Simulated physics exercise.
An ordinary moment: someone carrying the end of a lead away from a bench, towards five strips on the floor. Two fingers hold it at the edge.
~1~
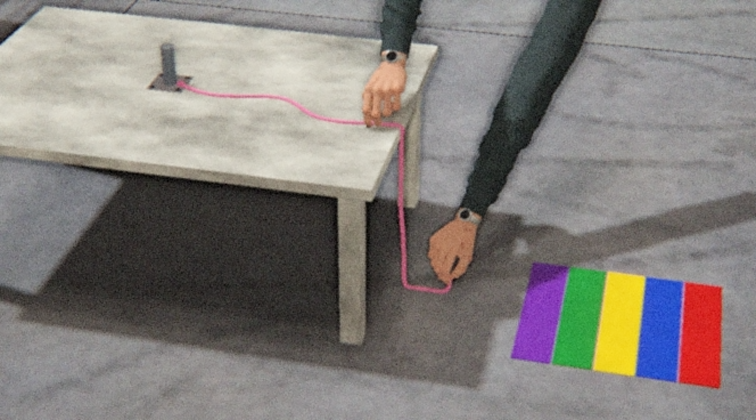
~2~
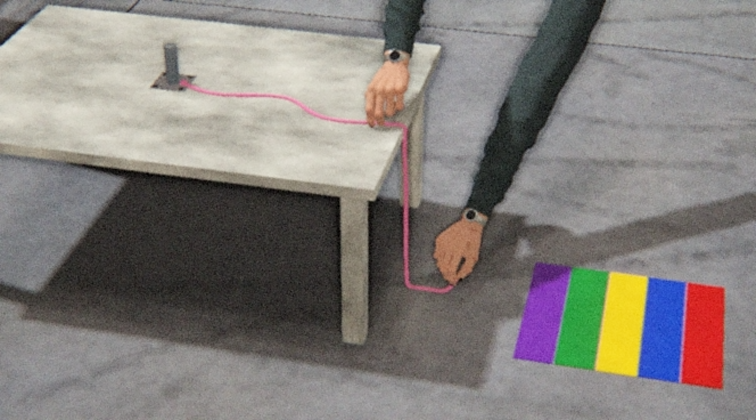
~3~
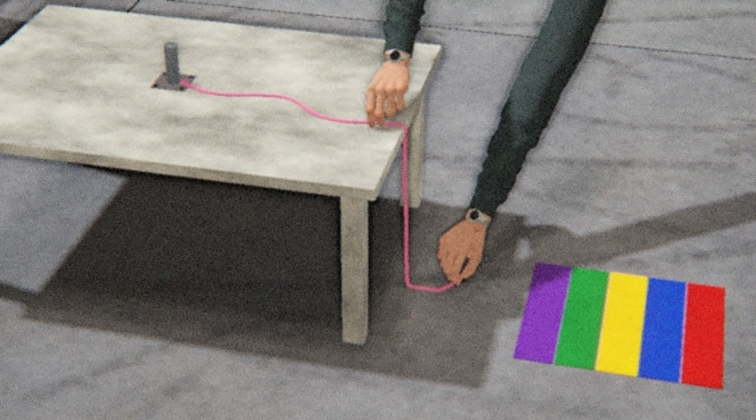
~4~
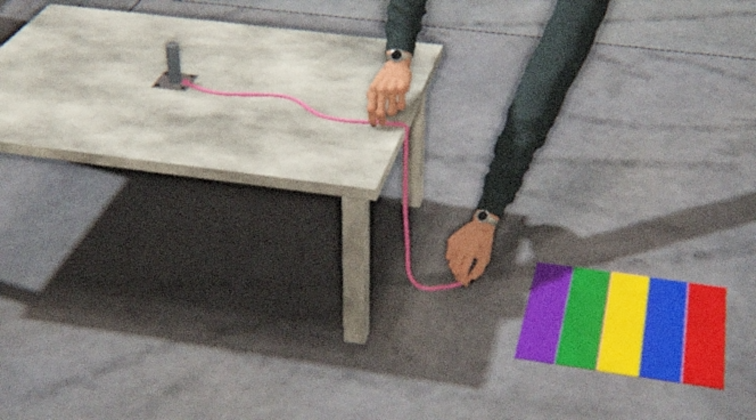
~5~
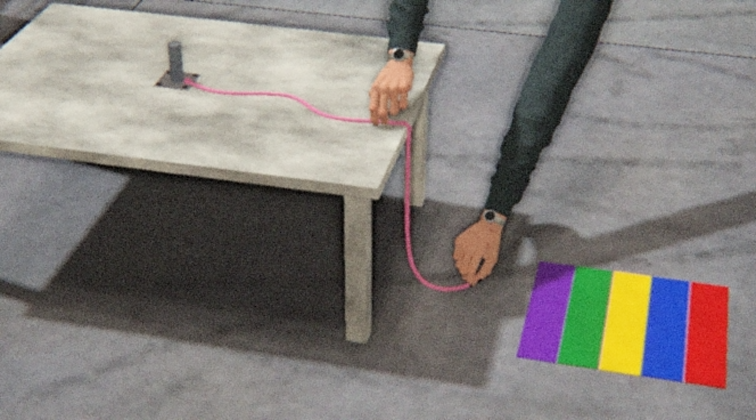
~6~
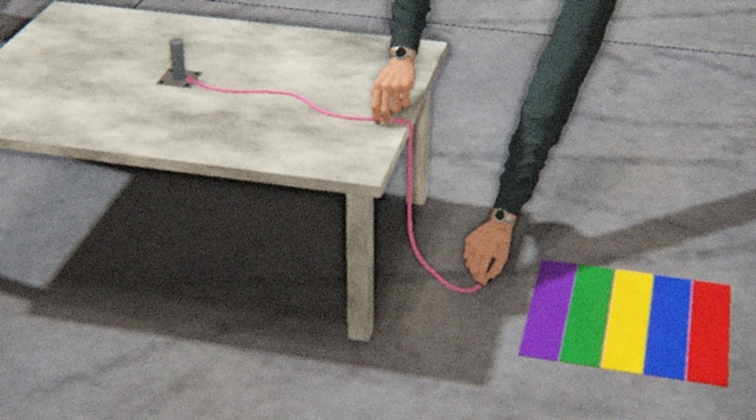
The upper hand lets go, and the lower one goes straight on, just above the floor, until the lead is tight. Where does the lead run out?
Over green.
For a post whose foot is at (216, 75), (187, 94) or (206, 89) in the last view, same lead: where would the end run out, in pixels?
Try by try, around (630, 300), (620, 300) and (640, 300).
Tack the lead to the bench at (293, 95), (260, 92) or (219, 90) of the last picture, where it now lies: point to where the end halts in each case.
The places are (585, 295), (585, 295) and (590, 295).
Soon after, end near (513, 285); short of the strips.
After that, end near (563, 292); over purple.
At the stop, end near (591, 296); over green. The end stops over the green strip.
